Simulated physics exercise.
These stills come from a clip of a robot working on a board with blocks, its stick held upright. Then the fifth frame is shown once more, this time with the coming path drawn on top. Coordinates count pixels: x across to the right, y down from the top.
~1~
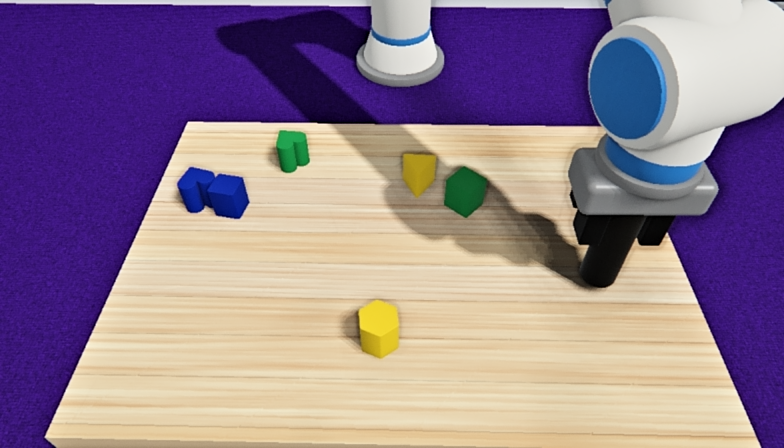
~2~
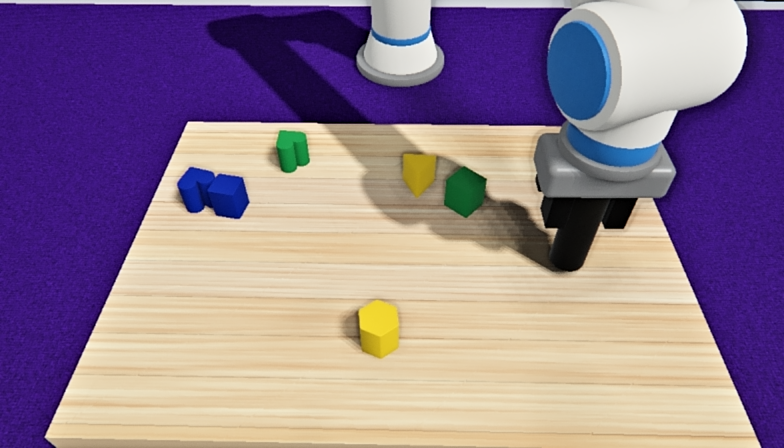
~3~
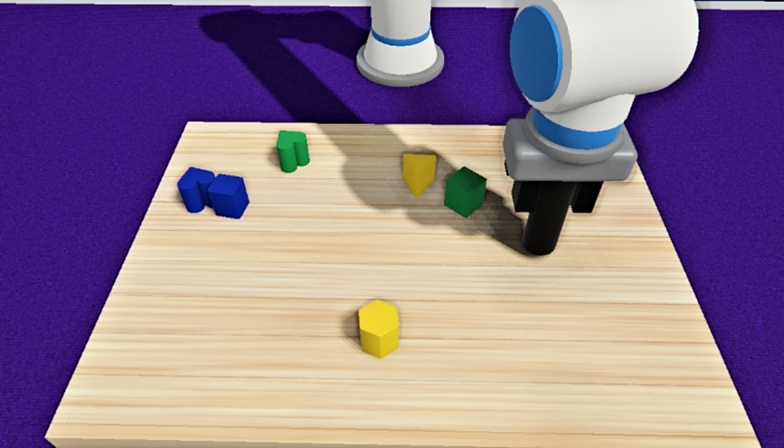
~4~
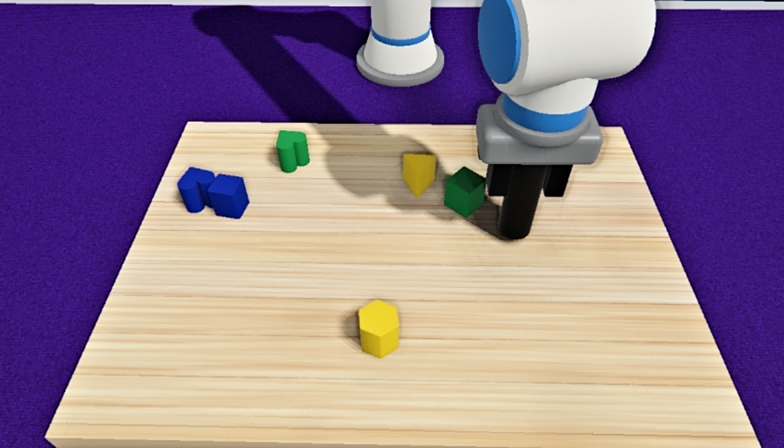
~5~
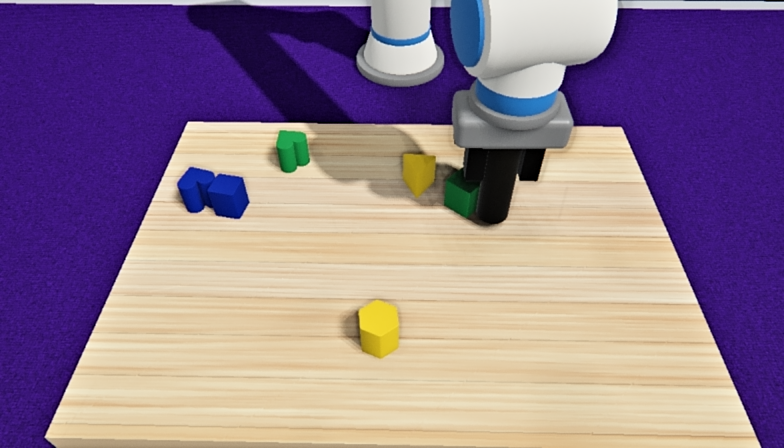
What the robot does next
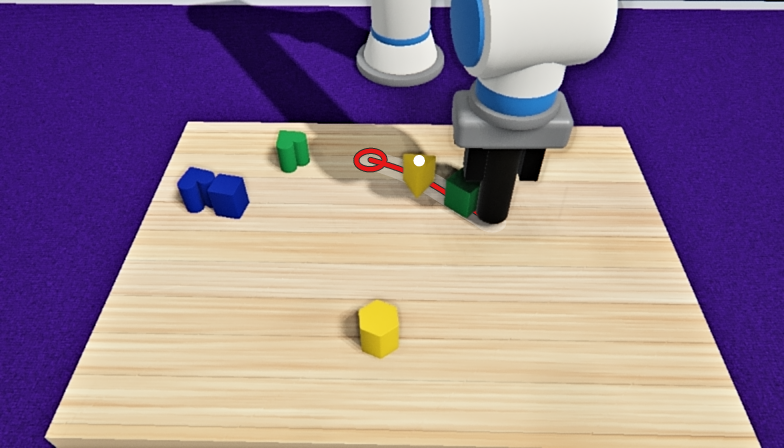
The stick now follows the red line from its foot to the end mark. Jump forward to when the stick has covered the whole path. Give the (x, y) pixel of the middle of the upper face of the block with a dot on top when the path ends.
My estimate: (321, 126).
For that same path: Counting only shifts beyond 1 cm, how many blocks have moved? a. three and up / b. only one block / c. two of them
Choice c: Two of them.
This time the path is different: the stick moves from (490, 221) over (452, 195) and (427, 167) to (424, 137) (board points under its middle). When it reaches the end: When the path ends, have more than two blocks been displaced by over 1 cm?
No, that is not how it ends up.
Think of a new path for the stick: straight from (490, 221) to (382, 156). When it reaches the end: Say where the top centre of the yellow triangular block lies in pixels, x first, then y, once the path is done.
It will end up at (330, 131).
The drawn path runs from (490, 221) over (450, 196) and (412, 174) to (370, 160); the dot is on the yellow triangular block.
What follows on the original path. One third of the way, stick (450, 187); yellow triangular block (402, 154); green square block (428, 157).
Two thirds of the way, stick (412, 166); yellow triangular block (362, 139), turned 15° anticlockwise; green square block (388, 139), turned 20° anticlockwise.
At the end, stick (370, 152); green heart-shaped block not moved; yellow triangular block (321, 126), turned 15° anticlockwise; green square block (346, 125), turned 25° anticlockwise.
